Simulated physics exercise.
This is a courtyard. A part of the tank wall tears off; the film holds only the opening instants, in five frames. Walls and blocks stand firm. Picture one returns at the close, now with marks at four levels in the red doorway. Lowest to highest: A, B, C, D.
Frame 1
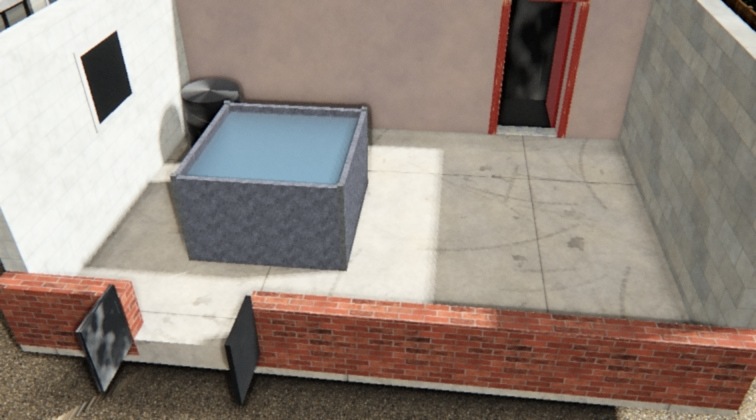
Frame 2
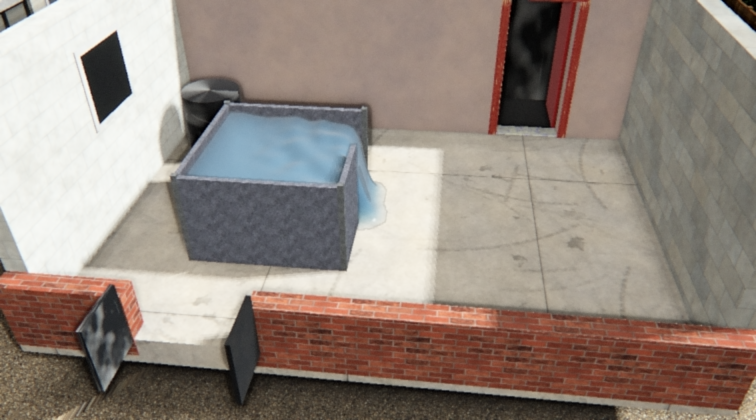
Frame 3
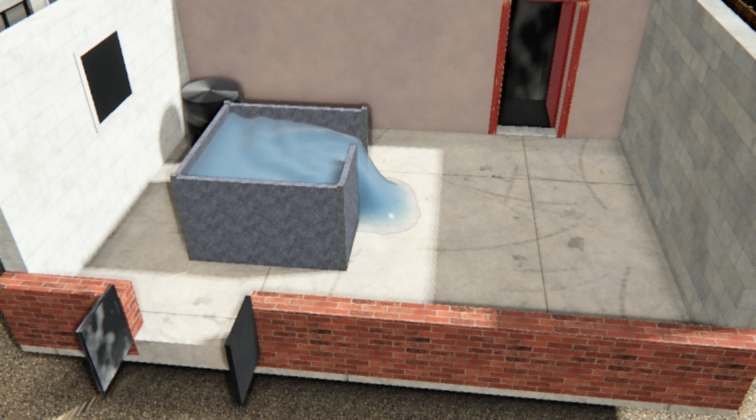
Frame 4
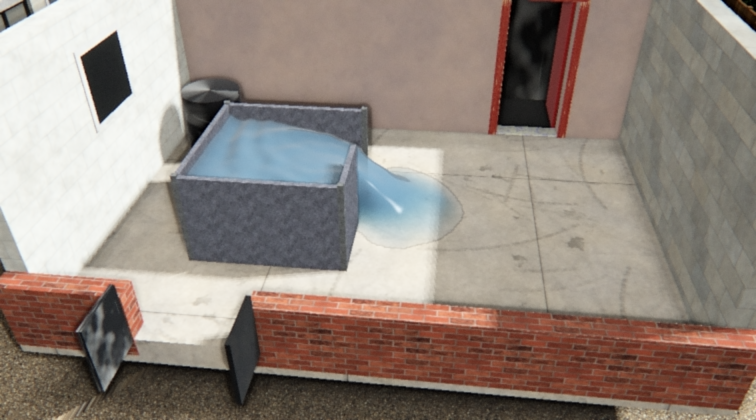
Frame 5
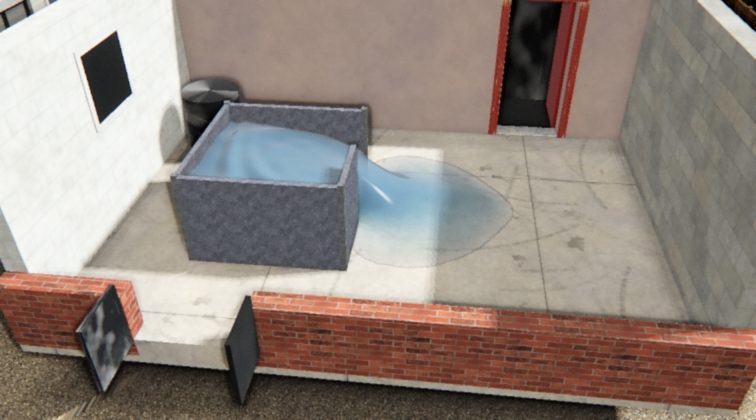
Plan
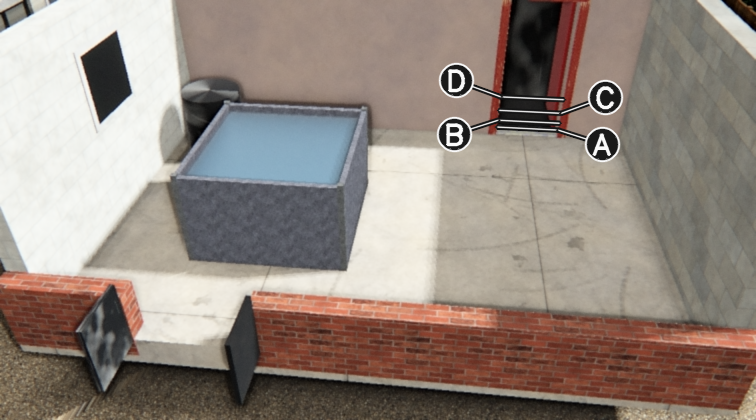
A walled concrete courtyard is seen from above the low red brick wall along its near side, and the camera stays still. A square dark grey tank of blue water stands left of centre, with a dark gate open at lower left and a red-framed doorway at the back right. Water pours out through the tank's right side and spreads rightward across the floor in a widening, rounded pool.
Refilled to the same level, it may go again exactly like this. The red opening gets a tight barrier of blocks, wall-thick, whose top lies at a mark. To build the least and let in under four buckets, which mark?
It is B.
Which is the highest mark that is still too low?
A.
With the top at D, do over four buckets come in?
No, not at all.
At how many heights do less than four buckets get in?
Three of the four.
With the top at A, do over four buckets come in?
Yes.
On the marked copy, A at (527, 128); B at (528, 121); C at (530, 111); D at (532, 98); from the bottom up A, B, C, D.
If A is chosen, about 10 bucketfuls get in.
If B is chosen, a bucket or two gets in.
If C is chosen, nothing gets over.
If D is chosen, nothing gets over.
